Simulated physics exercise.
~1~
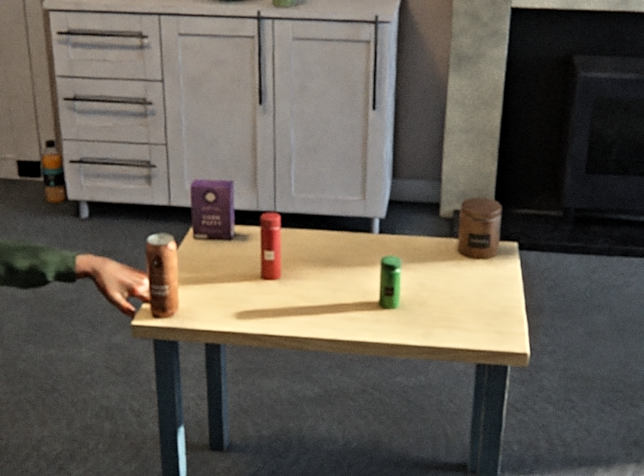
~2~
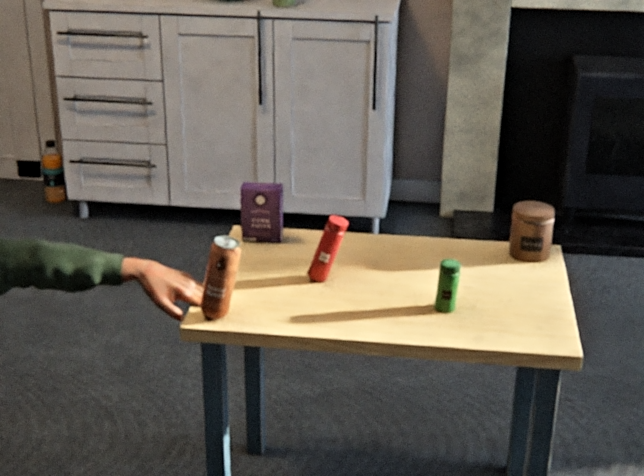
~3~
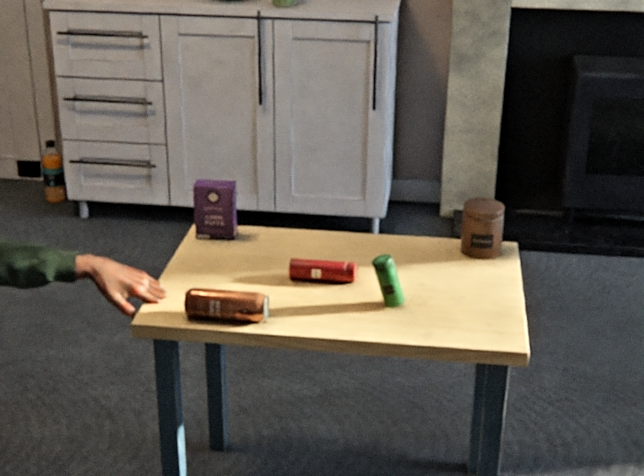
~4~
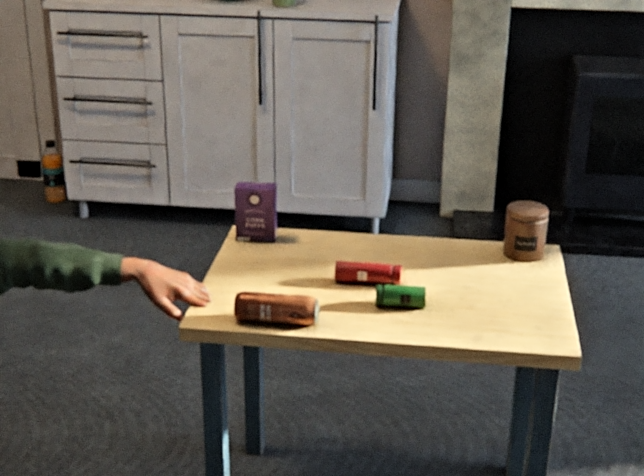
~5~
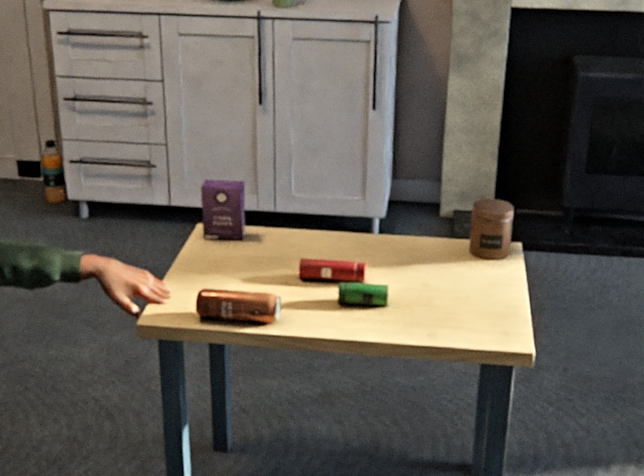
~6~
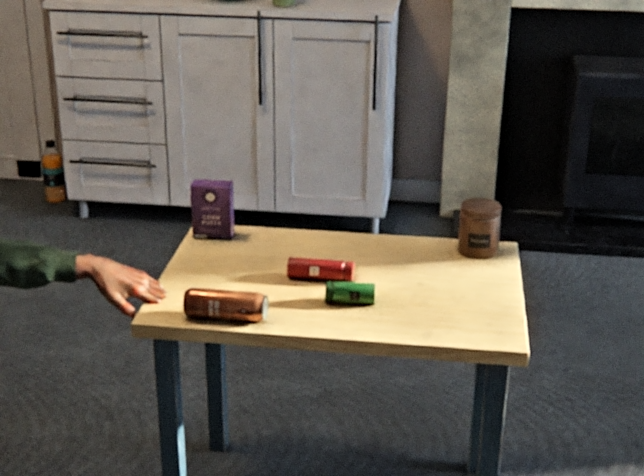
Side table jerking right and left beside an outstretched hand, toppling orange can, red shaker and green shaker; jar and packet standing.
